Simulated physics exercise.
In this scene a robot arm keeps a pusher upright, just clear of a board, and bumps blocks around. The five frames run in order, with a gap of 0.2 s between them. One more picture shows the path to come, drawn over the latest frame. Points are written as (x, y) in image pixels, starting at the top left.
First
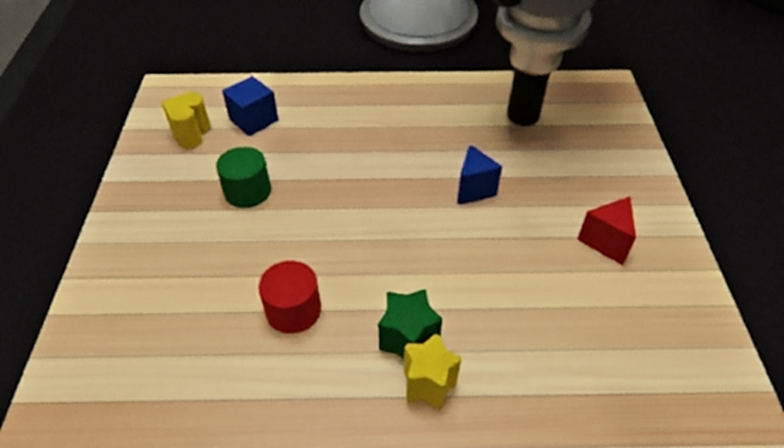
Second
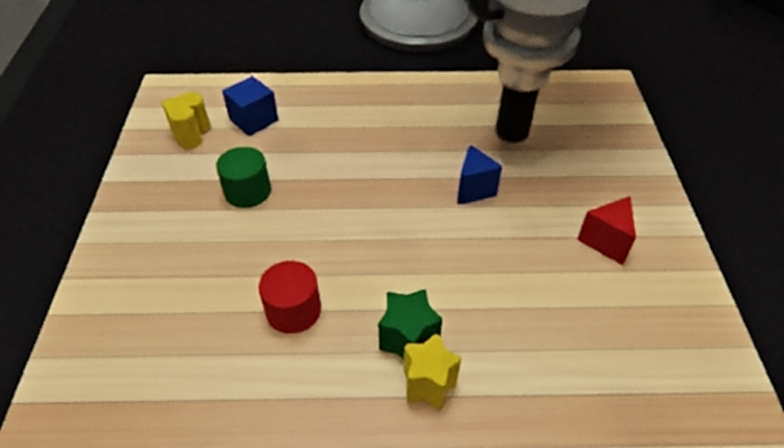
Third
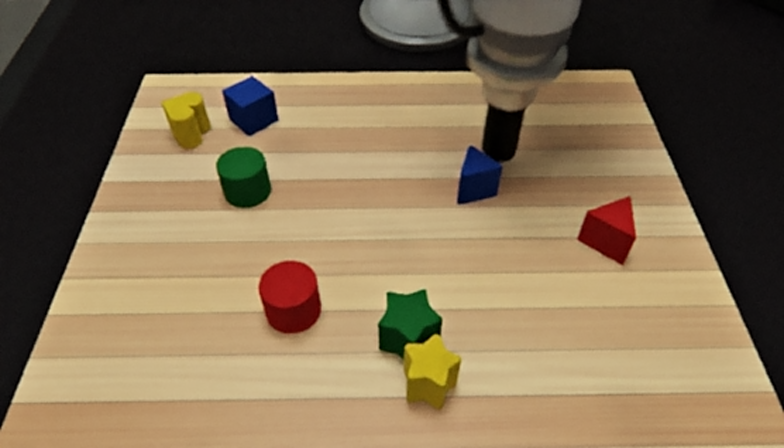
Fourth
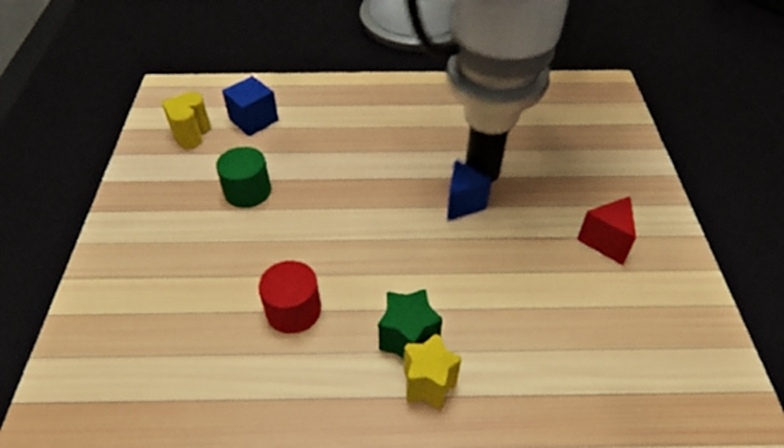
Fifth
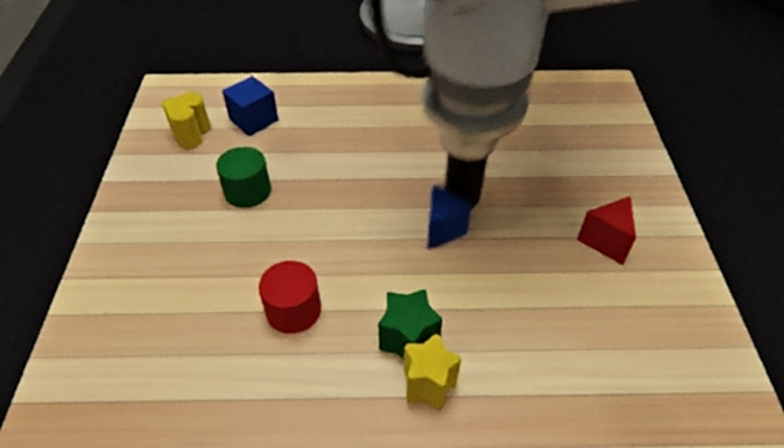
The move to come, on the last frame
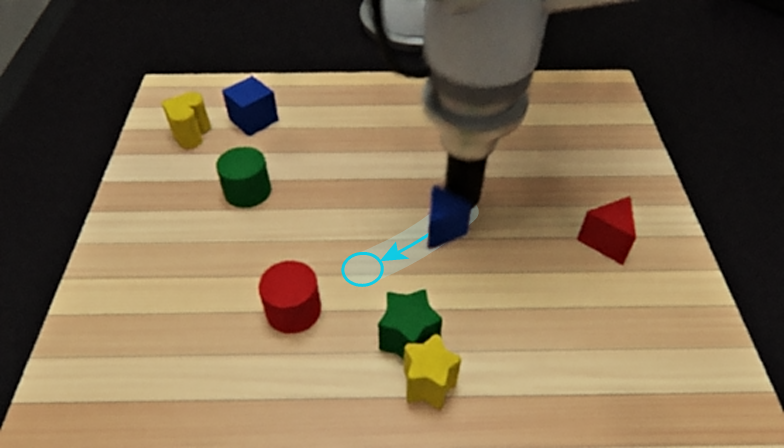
We see a robot arm with a dark tip move over a wooden board of coloured blocks toward the viewer and slightly left, reaching the blue triangle and pushing it a short way in that direction while the other blocks stay still.
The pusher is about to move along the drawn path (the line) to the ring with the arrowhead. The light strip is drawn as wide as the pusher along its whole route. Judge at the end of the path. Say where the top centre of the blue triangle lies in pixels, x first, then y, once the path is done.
Roughly at (377, 268).
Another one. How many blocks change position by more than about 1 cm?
The answer is a single block.
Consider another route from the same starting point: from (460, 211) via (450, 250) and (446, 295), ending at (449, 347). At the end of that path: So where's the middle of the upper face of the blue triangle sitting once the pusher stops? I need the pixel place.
So, by the moment the path ends, you'll find the top centre of the blue triangle at (410, 256).
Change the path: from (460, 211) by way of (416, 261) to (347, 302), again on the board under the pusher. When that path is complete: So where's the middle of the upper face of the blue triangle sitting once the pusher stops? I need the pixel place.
It ends at (346, 309).
The drawn path runs from (460, 211) through (432, 232) and (400, 252) to (363, 269).
What follows on the original path. One third of the way, pusher at (433, 220); blue triangle at (418, 228), turned 20° anticlockwise.
Two thirds of the way, pusher at (400, 239); blue triangle at (391, 252), turned 35° anticlockwise.
At the end, pusher at (362, 257); red round block not moved; blue triangle at (377, 269), turned 65° anticlockwise.
